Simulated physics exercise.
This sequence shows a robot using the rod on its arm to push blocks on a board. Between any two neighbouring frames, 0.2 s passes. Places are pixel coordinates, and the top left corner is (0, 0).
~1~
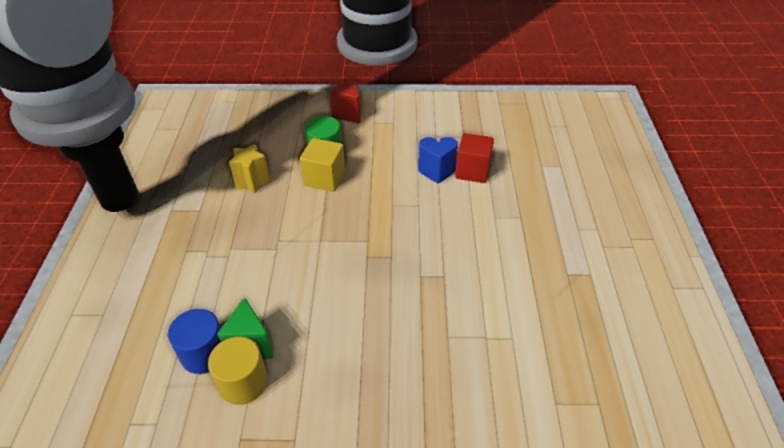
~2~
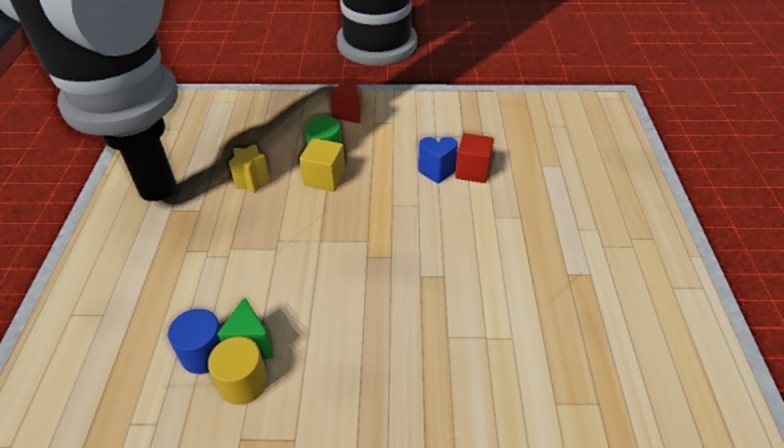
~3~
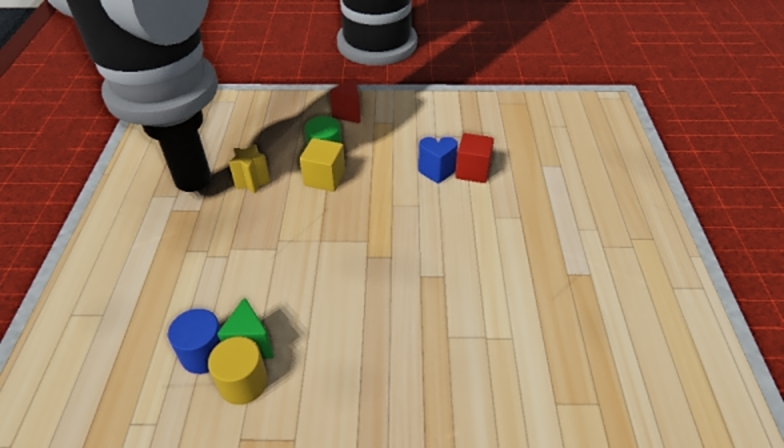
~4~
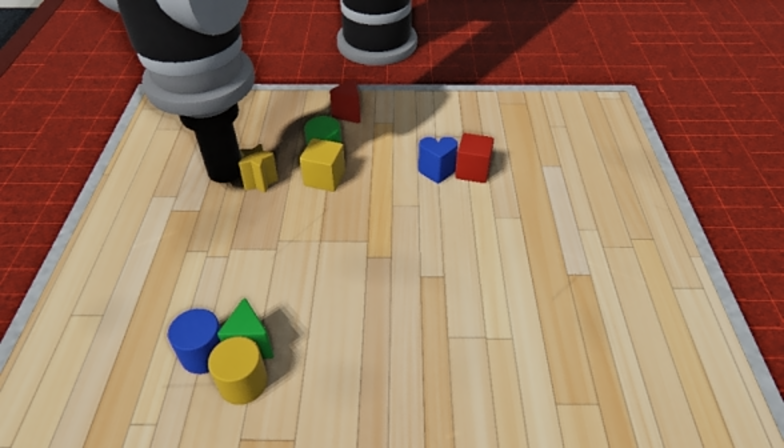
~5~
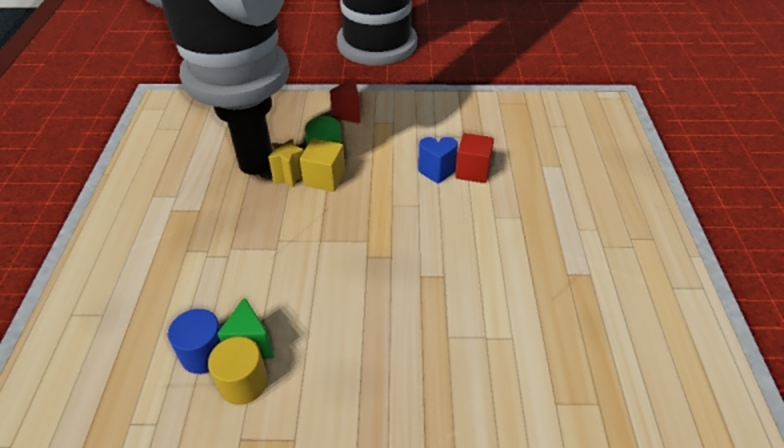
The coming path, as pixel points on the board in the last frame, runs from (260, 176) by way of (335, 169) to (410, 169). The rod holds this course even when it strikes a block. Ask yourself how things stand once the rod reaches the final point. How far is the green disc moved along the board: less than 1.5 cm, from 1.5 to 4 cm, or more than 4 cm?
Travel: 1.5-4 cm.
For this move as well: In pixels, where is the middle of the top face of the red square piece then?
The point I'd pick in the picture is (504, 143).
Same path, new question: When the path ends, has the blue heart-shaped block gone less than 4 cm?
The answer is yes.
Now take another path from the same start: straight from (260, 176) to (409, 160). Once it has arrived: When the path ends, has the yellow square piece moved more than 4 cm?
Yes, that is what happens.
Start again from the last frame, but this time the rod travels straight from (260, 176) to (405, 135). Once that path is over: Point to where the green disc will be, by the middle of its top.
I predict (388, 91).
The first path, step by step. One third of the way, rod at (309, 158); yellow star at (338, 143); yellow square piece at (368, 153), turned 40° clockwise; green disc at (331, 122).
Two thirds of the way, rod at (360, 155); yellow star at (390, 144); yellow square piece at (416, 159), turned 55° clockwise; green disc at (337, 119); blue heart-shaped block at (445, 144); red square piece at (481, 144).
At the end, rod at (410, 156); yellow star at (435, 155), turned 40° clockwise; yellow square piece at (452, 176), turned 60° clockwise; green disc at (337, 119); blue heart-shaped block at (470, 145), turned 30° anticlockwise; red square piece at (504, 143).
